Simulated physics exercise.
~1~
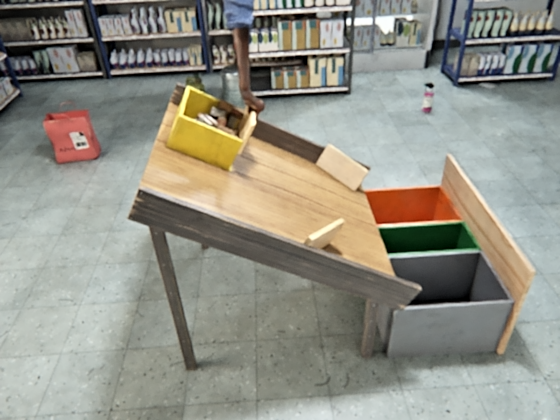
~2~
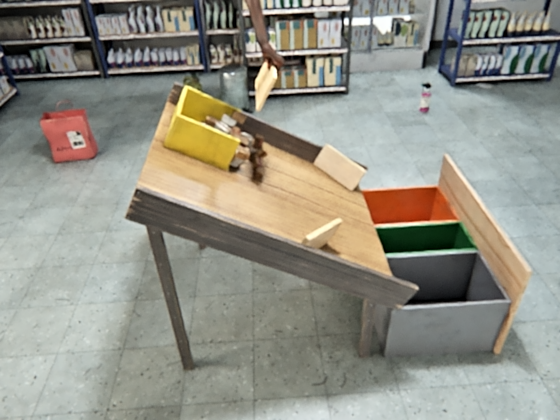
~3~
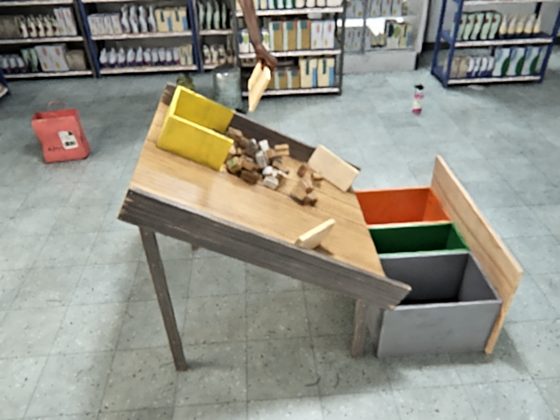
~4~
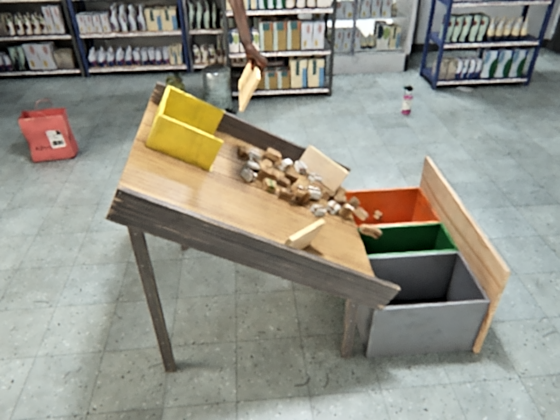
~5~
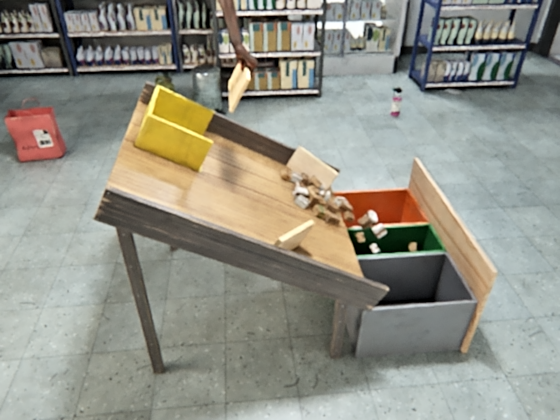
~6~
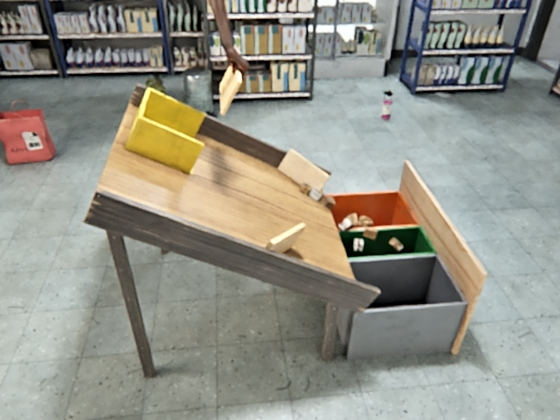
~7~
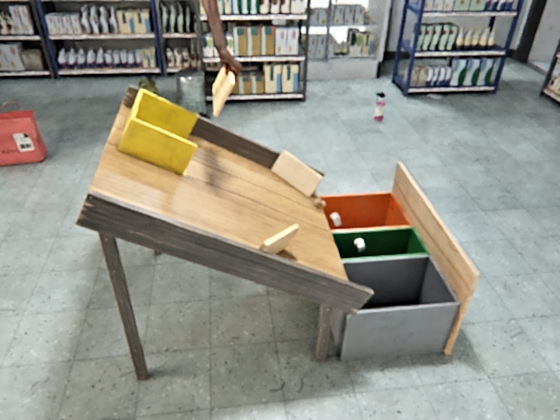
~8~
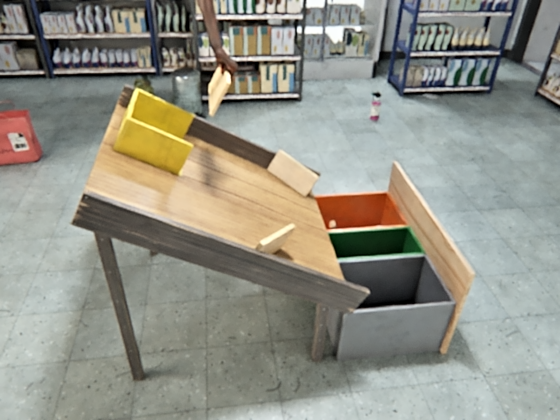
In this clip, a hand lifts the gate from a yellow pen atop a sloped wooden table, and small brown and pale pieces tumble down past two angled boards, dropping into the orange and green totes, mostly the far orange one, while the grey tub stays empty.
